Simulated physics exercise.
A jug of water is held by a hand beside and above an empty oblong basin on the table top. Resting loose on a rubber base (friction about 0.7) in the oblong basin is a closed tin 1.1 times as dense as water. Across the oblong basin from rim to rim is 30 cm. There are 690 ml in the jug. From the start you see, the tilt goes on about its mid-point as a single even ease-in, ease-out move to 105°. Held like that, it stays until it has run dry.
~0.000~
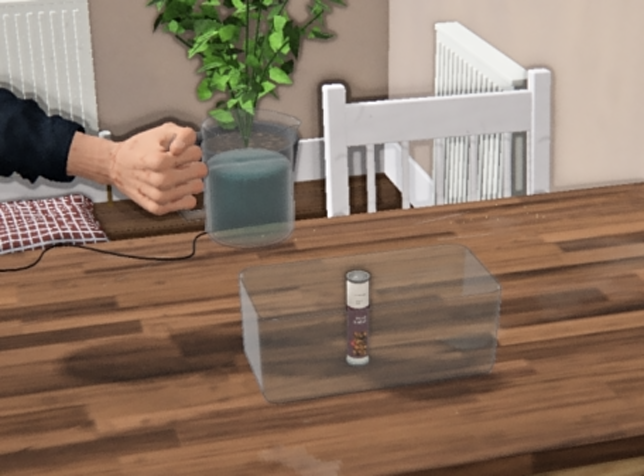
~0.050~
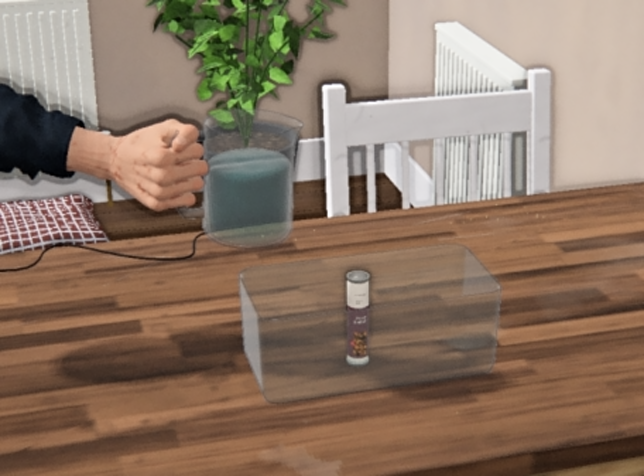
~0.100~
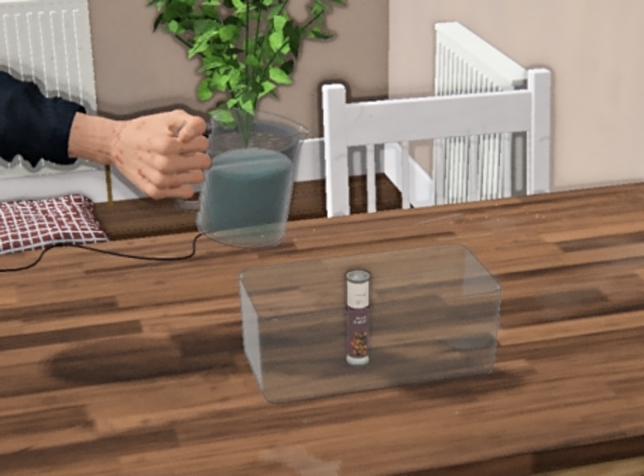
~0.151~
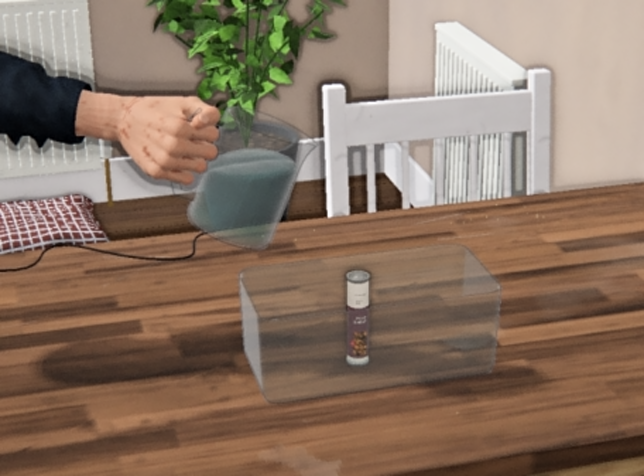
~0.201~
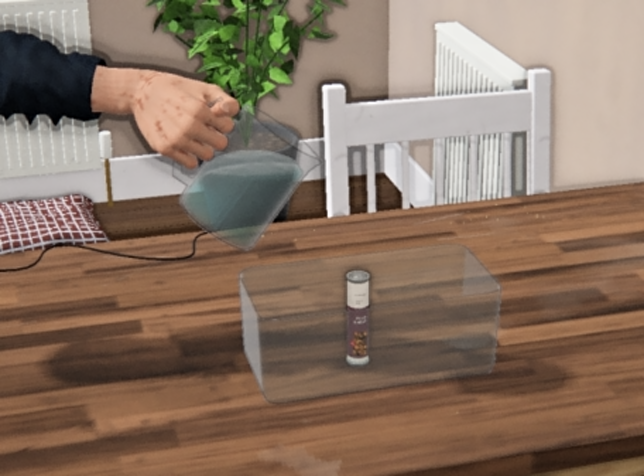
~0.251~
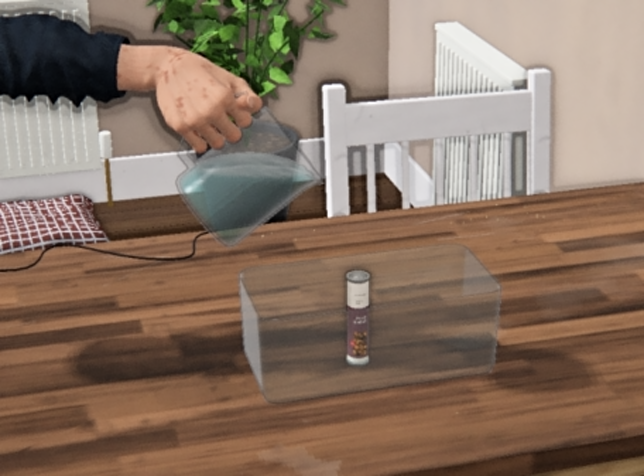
A hand in a dark sleeve, at the left of a striped brown wooden table seen from slightly above, grips a clear jug of blue-grey water. An empty transparent oblong basin sits in front with a small white-capped, dark-labelled tin, while a green plant, white chair and radiators stand behind. The hand rises and moves right, tilting the jug steadily rightward, as the camera stays still.
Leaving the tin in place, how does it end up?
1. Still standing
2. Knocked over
Knocked over.
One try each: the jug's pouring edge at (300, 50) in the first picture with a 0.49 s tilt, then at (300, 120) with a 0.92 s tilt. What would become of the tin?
In the first try it remains standing; in the second it comes down.
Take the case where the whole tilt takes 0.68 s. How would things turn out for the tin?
Result: Tin tipped over.
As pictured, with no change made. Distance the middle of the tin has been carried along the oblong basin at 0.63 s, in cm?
The tin is about 2 cm from where it started.
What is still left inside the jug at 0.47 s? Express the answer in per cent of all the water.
62 %.
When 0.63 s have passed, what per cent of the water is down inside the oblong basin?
Near 56 in a hundred.
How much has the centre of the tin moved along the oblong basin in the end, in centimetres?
Net tin displacement: Roughly 8.5 cm.
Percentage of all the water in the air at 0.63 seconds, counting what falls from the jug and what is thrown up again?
It comes to some 22 percent of the total.
By 0.47 s the tilt is 105° and 62 per cent is still to pour; the tin stands where it began.
By 0.63 s the tilt is 105° and 22 per cent is still to pour; the tin leans 20°.
By 0.81 s the tilt is 105° and 7 per cent is still to pour; the tin lies on its side.
By 0.99 s the tilt is 105° and 1 per cent is still to pour; the tin lies on its side.
At rest the tin lies on its side.
